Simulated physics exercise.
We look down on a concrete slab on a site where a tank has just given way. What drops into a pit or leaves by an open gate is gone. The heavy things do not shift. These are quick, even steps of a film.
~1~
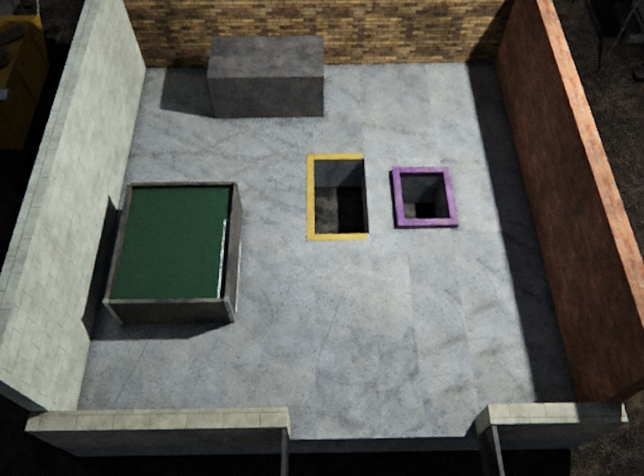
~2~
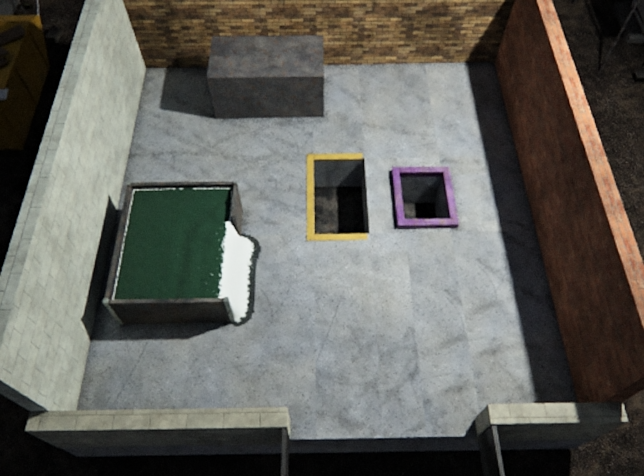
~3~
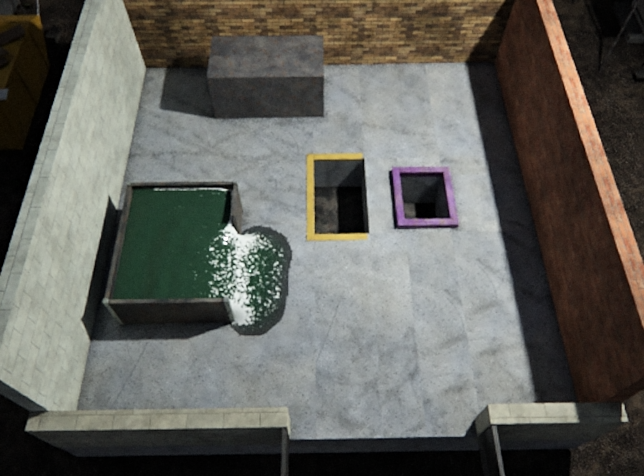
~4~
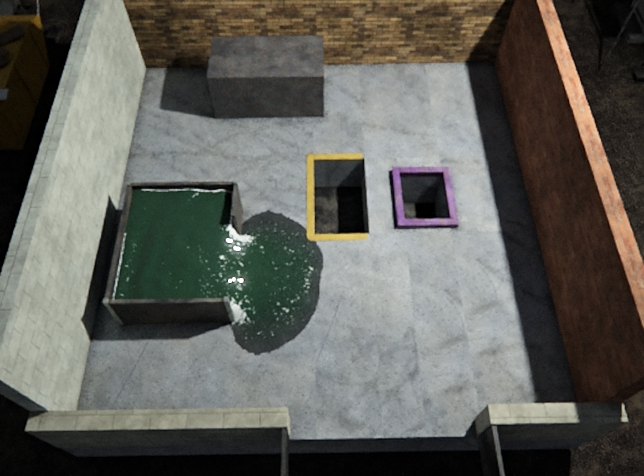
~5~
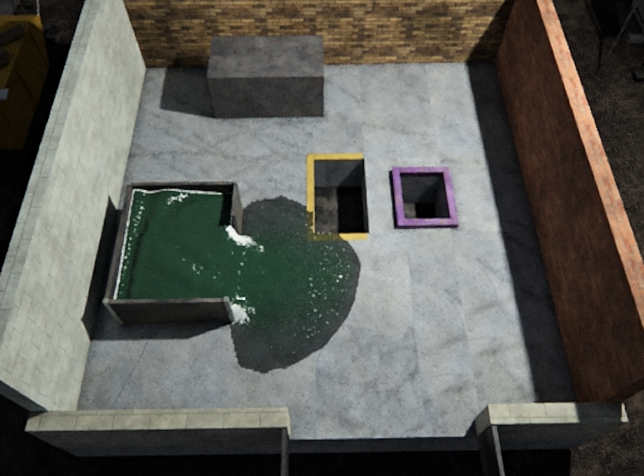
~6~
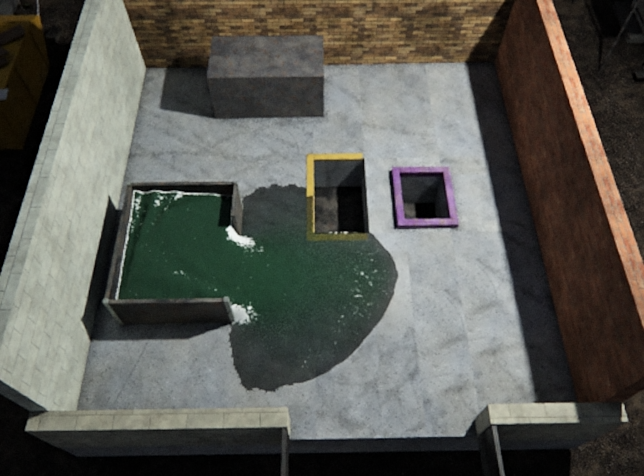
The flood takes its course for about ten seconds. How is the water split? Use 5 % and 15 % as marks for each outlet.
One by one: The gate takes above 15 %; the purple pit takes not even 5 %; the yellow pit takes above 15 %.
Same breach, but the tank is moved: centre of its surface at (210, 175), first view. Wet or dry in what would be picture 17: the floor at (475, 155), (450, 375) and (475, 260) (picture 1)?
As listed: Not flooded, flooded, awash.
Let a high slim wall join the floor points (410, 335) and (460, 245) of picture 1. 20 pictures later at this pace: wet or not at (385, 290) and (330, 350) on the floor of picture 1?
As listed: Awash, wet.
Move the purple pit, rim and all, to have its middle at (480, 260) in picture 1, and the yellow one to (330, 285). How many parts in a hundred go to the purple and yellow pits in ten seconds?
Parts in a hundred: Purple 0, yellow 70.
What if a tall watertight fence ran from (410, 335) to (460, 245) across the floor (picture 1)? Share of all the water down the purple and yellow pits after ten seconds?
Roughly, in per cent: Purple 6, yellow 25.
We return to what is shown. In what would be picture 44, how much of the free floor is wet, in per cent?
Close to 55 %.
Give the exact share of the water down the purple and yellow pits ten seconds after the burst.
Near 0 and 20 in a hundred.
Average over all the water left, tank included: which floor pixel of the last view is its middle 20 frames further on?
Near (355, 285).
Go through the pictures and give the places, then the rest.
The open tank at (176, 241) is whole and still, in the first frame.
Water pours out at (233, 272) and has run to (249, 240), in the second frame.
Water pours out at (233, 273) and has run to (275, 236), in the third frame.
The front is at (315, 251), out from the gap at (233, 273), in the fourth frame.
Water pours out at (233, 273) and has run to (354, 261), in the fifth frame.
The front is at (388, 263), out from the gap at (233, 273), in the sixth frame.
A moment on, water covers 30 % of the floor; the gate 0 %, the purple pit 0 %, the yellow pit 3 %.
Next, water covers 40 % of the floor; the gate 4 %, the purple pit 0 %, the yellow pit 7 %.
Then, water covers 45 % of the floor; the gate 9 %, the purple pit 0 %, the yellow pit 10 %.
Later, water covers 55 % of the floor; the gate 17 %, the purple pit 0 %, the yellow pit 14 %.
In the end, water covers 70 % of the floor; the gate 26 %, the purple pit 0 %, the yellow pit 21 %.
